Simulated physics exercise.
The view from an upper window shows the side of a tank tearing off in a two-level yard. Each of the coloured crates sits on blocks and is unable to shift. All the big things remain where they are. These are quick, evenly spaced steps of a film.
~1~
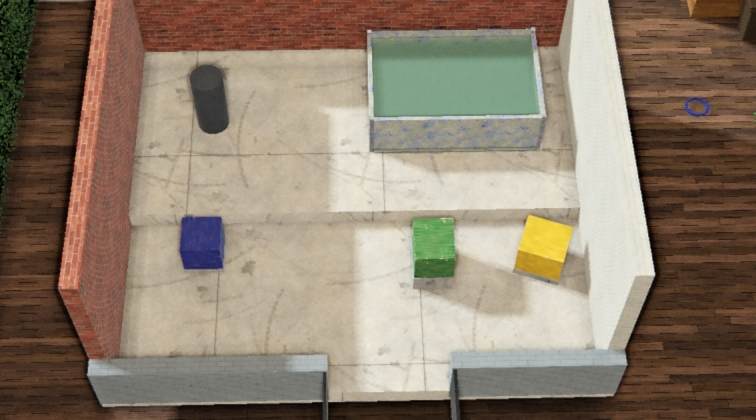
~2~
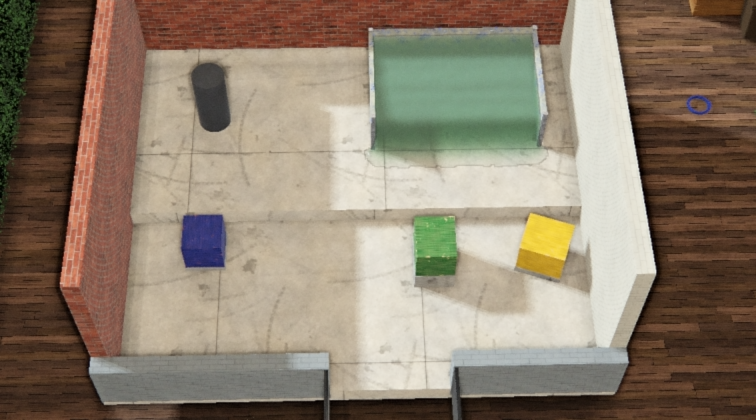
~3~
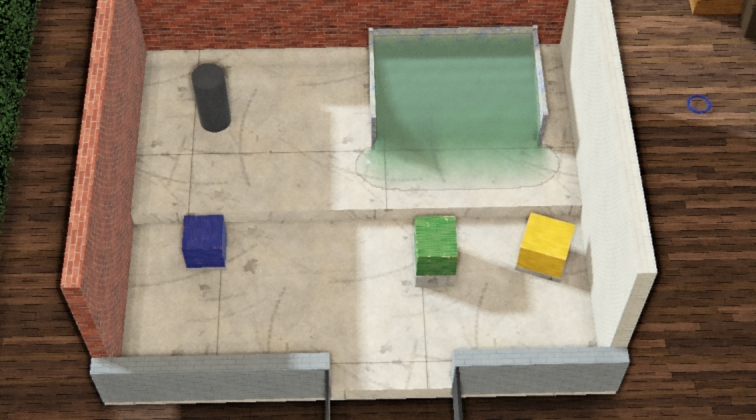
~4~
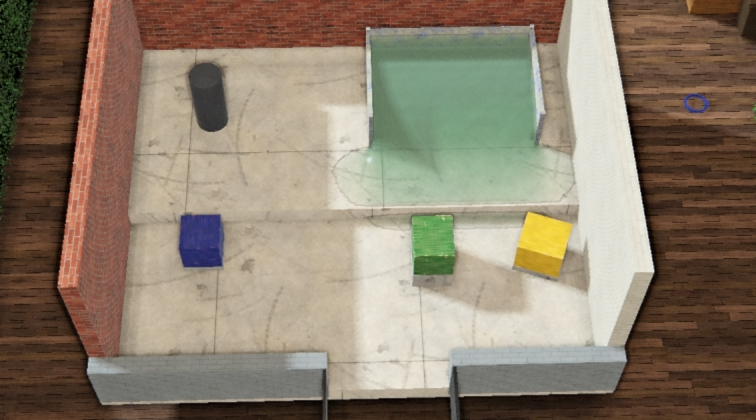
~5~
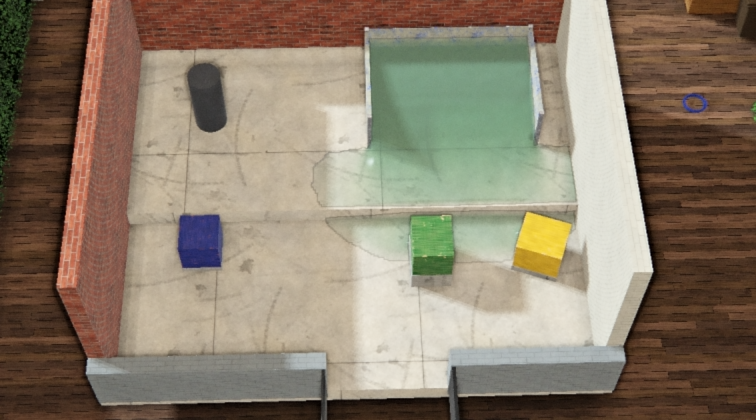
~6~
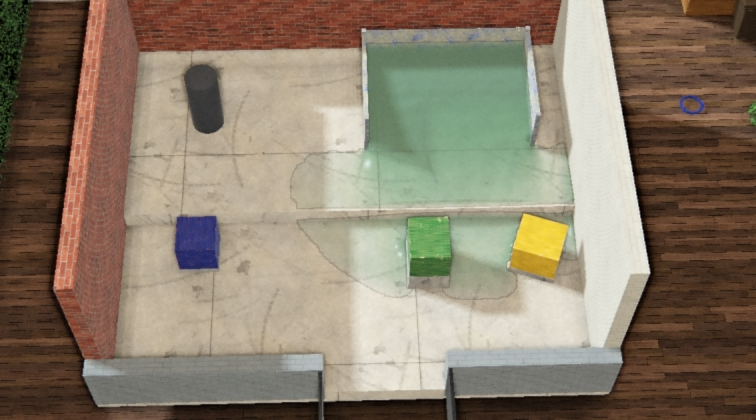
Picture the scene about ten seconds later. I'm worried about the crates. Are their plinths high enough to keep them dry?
Result: The blue crate will be hit by the water; the green crate will be hit by the water; the yellow crate will be hit by the water.
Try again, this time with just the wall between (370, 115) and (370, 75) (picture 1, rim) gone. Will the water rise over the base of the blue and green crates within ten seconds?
Blue: Reached; green: Untouched.
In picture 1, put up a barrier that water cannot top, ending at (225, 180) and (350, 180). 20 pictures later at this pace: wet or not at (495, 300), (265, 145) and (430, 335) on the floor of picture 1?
As listed: Awash, free of water, under water.
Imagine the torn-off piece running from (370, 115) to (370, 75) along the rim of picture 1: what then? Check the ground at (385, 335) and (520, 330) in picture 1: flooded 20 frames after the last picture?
Going point by point, the first is high and dry and the second is high and dry.
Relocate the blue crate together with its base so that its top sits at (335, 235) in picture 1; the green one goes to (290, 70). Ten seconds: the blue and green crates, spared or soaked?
The blue crate is flooded, the green crate stays untouched.
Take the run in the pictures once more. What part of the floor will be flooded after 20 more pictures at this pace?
Roughly 60 %.
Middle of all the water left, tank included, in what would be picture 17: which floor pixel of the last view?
It is near (441, 229).
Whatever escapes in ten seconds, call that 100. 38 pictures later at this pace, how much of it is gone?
Close to 65 per cent.
A moment on, water covers 45 % of the floor; the blue crate not reached, the green crate water round its plinth, the yellow crate water round its plinth.
Next, water covers 55 % of the floor; the blue crate water round its plinth, the green crate water round its plinth, the yellow crate water round its plinth.
Then, water covers 60 % of the floor; the blue crate water round its plinth, the green crate water round its plinth, the yellow crate water round its plinth.
Later, water covers 60 % of the floor; the blue crate water round its plinth, the green crate water round its plinth, the yellow crate water round its plinth.
In the end, water covers 60 % of the floor; the blue crate was topped, the green crate was topped, the yellow crate was topped.
